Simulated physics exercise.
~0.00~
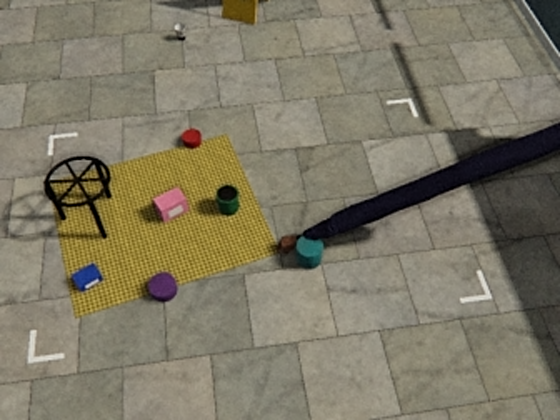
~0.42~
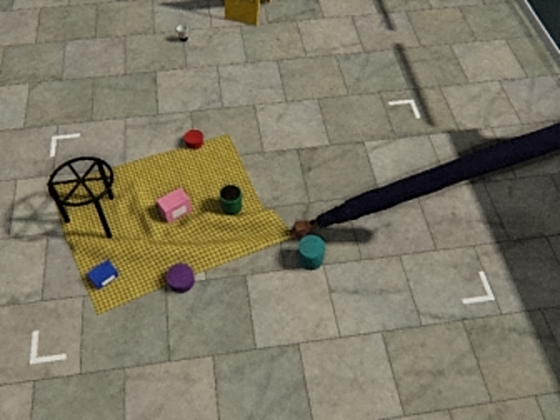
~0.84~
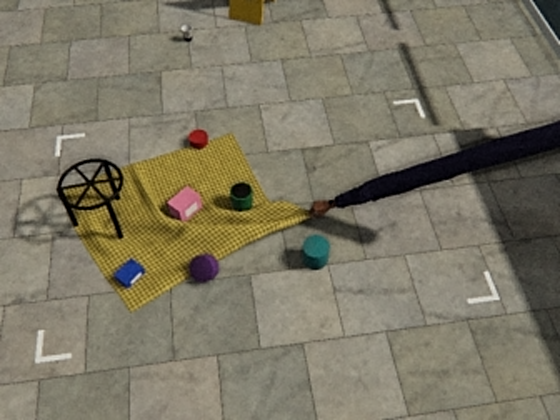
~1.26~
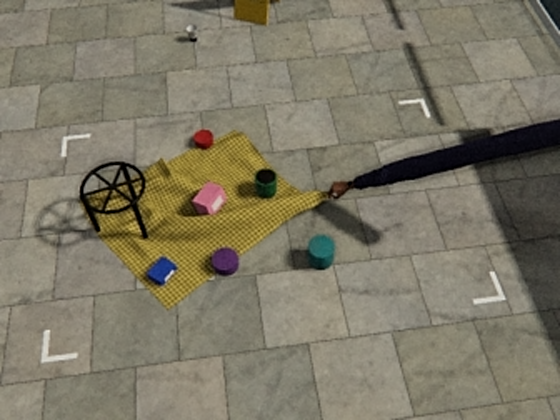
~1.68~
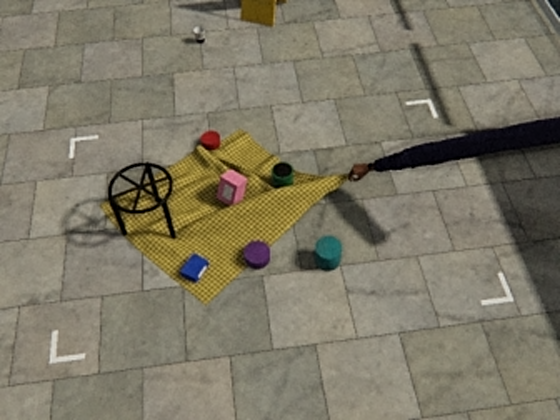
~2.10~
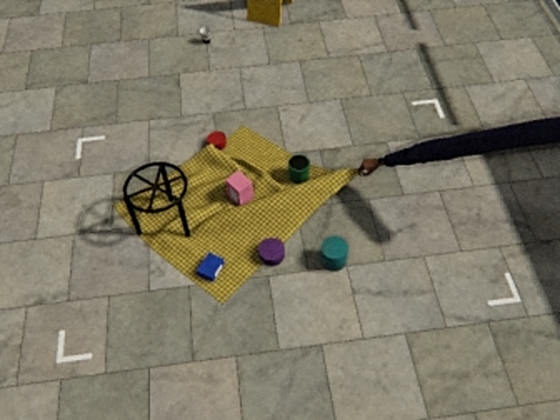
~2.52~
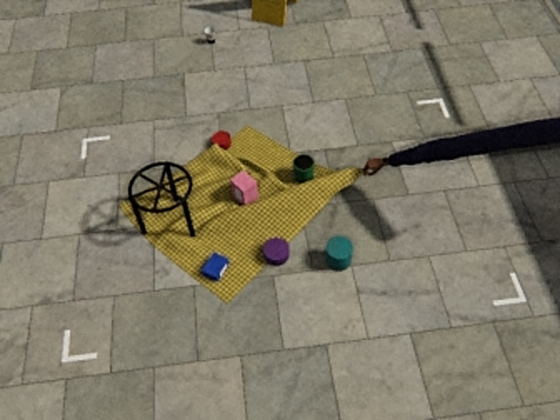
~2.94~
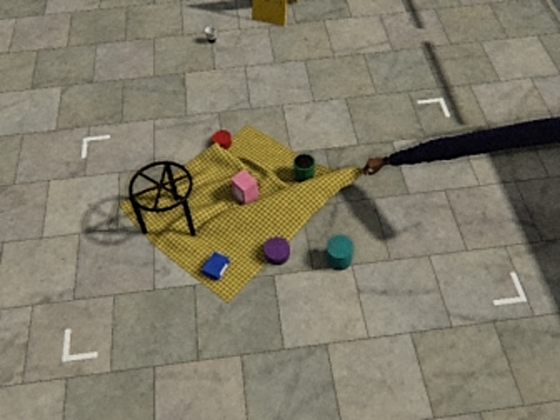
A dark-sleeved arm drags a yellow mat rightward, carrying most items and tipping the pink carton.
